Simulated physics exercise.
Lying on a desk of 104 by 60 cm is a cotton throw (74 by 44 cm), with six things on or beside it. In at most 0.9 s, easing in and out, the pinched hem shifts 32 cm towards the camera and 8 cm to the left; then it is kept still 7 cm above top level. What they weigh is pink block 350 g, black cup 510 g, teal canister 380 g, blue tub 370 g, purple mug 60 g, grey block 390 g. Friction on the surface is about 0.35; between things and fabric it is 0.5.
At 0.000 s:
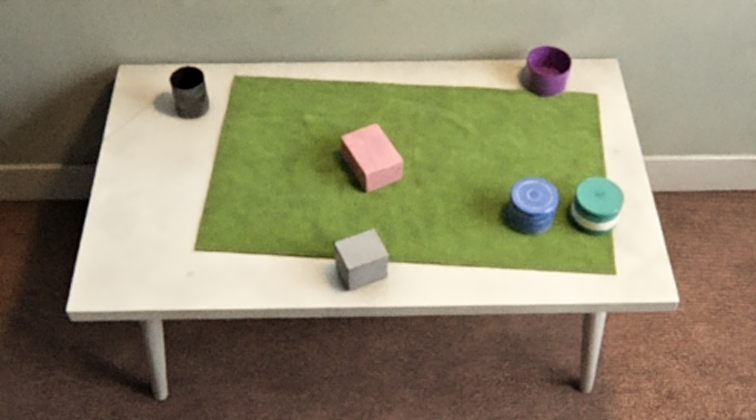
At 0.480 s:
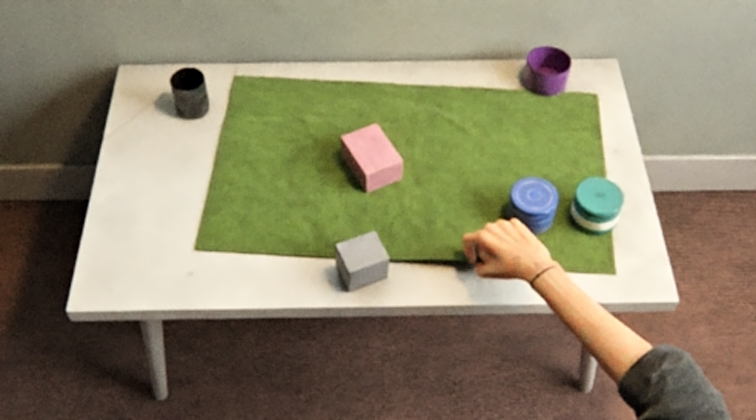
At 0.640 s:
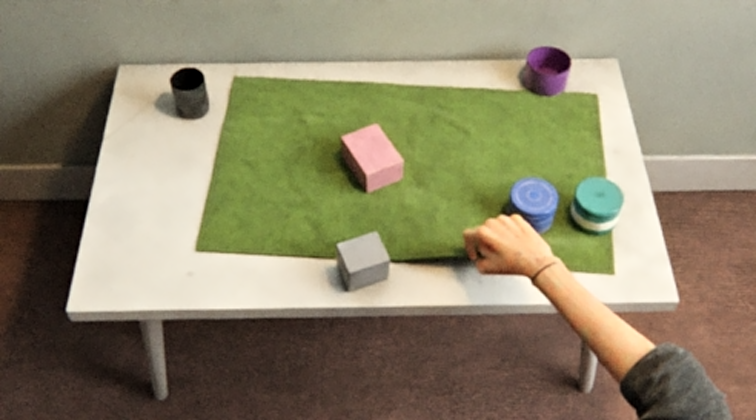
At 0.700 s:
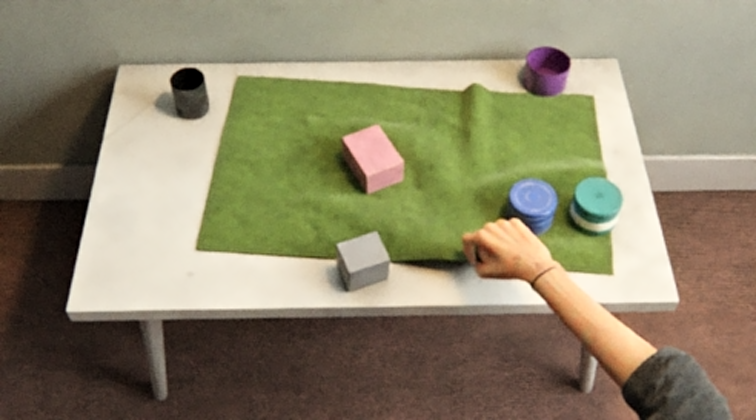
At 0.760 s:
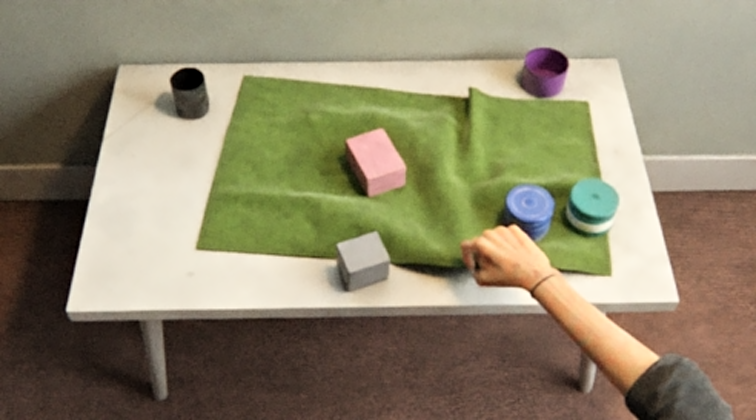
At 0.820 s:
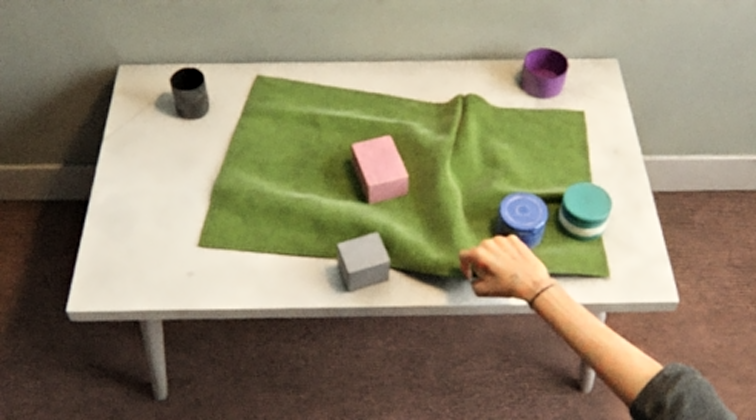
A hand pinched the front edge of a green cloth on a white table and tugged it slightly forward, wrinkling it, while the pink block, blue tub and teal canister shifted a little with it.
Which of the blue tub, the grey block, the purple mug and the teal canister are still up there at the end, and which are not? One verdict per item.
Blue tub: Gone; grey block: Gone; purple mug: Still there; teal canister: Gone.
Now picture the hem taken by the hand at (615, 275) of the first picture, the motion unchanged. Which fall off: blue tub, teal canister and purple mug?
Result: Blue tub leaves the top; teal canister leaves the top; purple mug keeps its place.
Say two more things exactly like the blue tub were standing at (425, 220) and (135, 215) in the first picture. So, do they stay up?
So the first copy ends up below, while the second copy ends up on top.
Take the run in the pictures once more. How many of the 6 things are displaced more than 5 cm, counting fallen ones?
In total, 4 of them qualify.
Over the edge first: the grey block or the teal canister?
First: Grey.
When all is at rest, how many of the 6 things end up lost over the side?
4.
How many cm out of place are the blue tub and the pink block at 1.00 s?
Shift - blue tub 15 cm, pink block 10 cm.
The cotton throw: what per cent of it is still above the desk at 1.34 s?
Roughly 60% of it.
At 1.0 s, 95 % of the cotton throw is still over the top; blue tub 13 cm off its start, teal canister 10 cm off its start, grey block 4 cm off its start.
At 1.2 s, 85 % of the cotton throw is still over the top; blue tub 22 cm off its start, teal canister 19 cm off its start, grey block 7 cm off its start.
At 1.3 s, 60 % of the cotton throw is still over the top; blue tub 32 cm off its start at (475, 365), teal canister 30 cm off its start at (528, 353), grey block over the edge.
At 1.5 s, 45 % of the cotton throw is still over the top; teal canister over the edge, blue tub over the edge, grey block over the edge.
At 3.1 s, 0 % of the cotton throw is still over the top; teal canister over the edge, blue tub over the edge, grey block over the edge, purple mug 1 cm off its start at (546, 63).
